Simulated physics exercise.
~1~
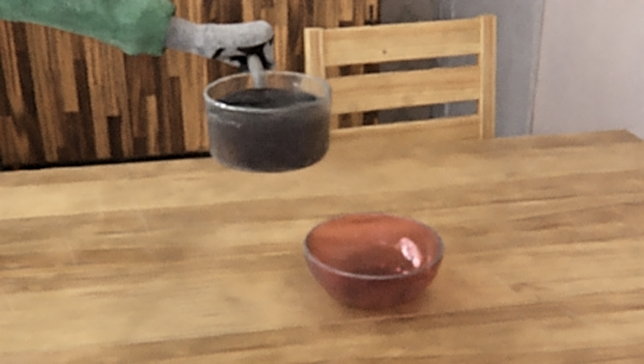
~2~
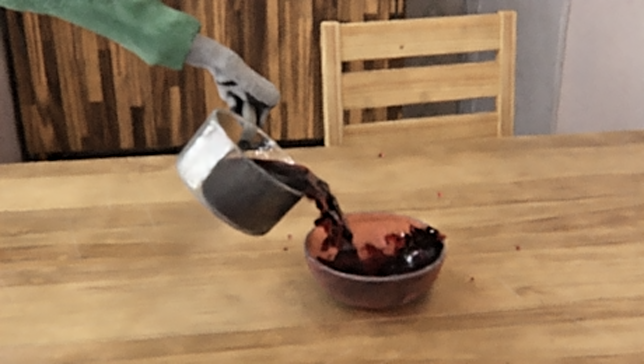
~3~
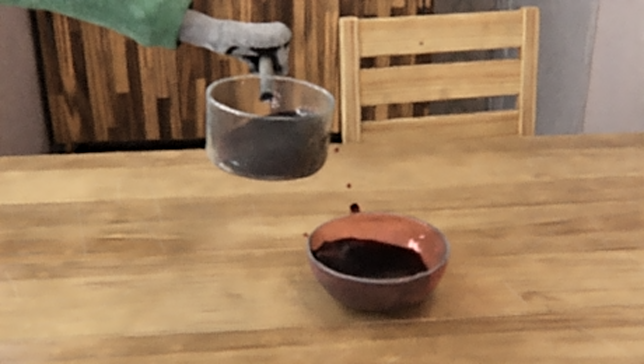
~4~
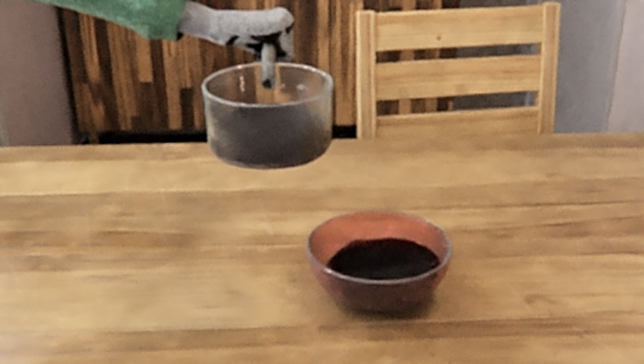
At a light wooden table with a slatted chair behind it, a gloved hand in a green sleeve holds a clear, round pot of dark liquid above and to the left of an empty reddish bowl. The hand tips the pot to the right, and a dark stream splashes into the bowl, throwing up small drops. The pot then swings back upright while a few stray drops hang above the bowl. The view drifts slightly sideways throughout. Finally, the pot is held level, still partly filled, and the bowl holds a calm, dark pool.
